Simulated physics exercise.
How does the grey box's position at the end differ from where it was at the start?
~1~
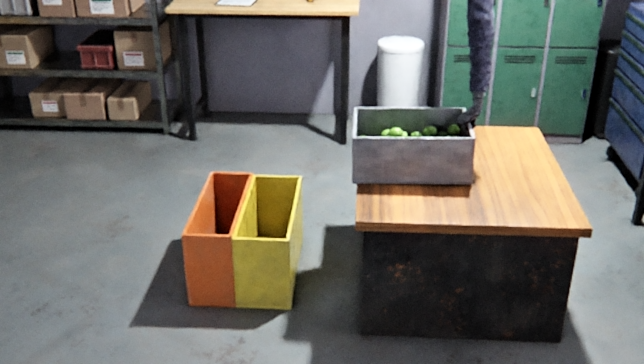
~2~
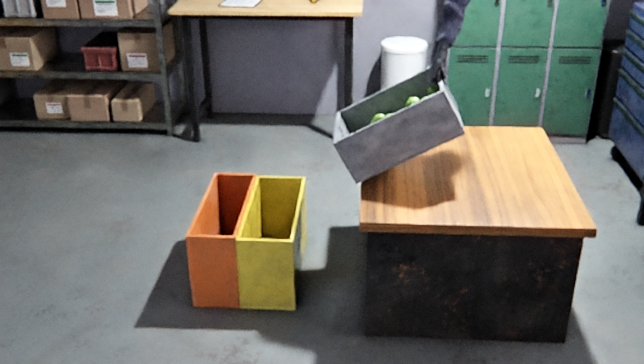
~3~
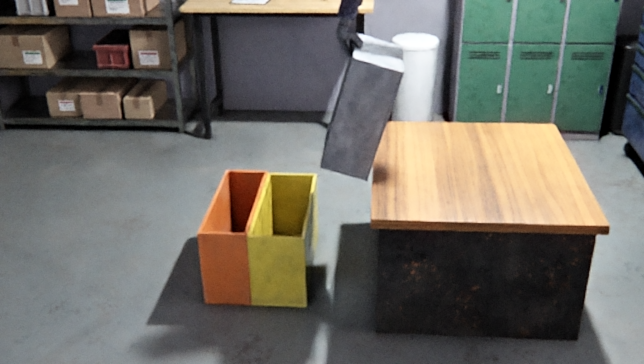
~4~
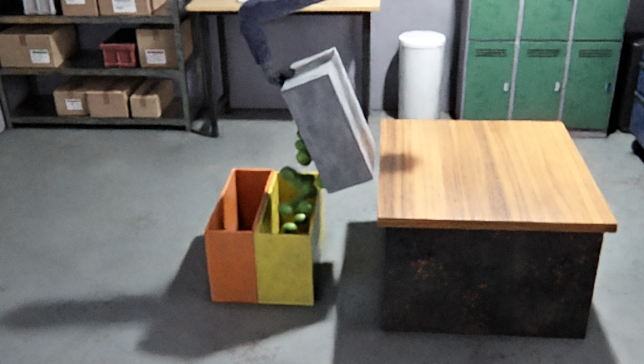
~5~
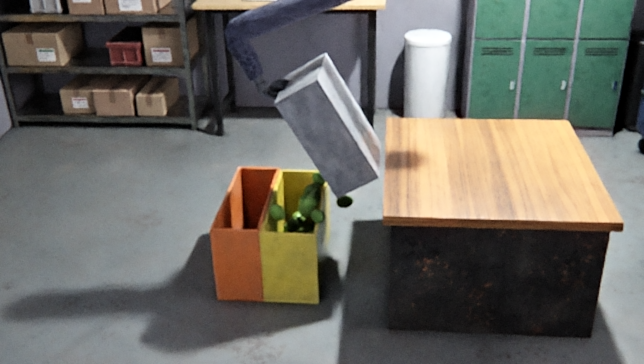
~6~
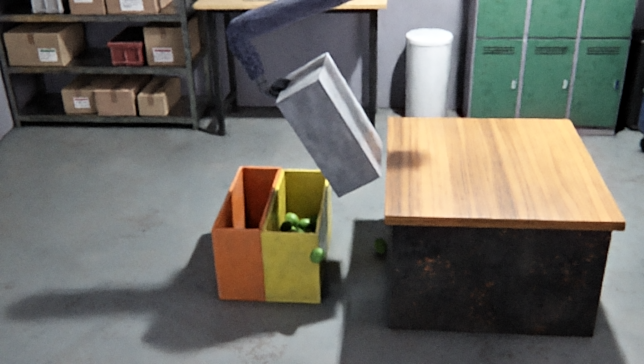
At the start the grey box sat upright on the left part of the bench top. By the end it was held tipped over in the air, off the bench's left edge and just above and to the right of the yellow tote.
A dark mechanical arm lifted a grey box of green pieces off the wooden-topped bench, swung it left and tipped it over, pouring most into the yellow tote, while a couple dropped toward the gap beside the bench and the orange box stayed empty.
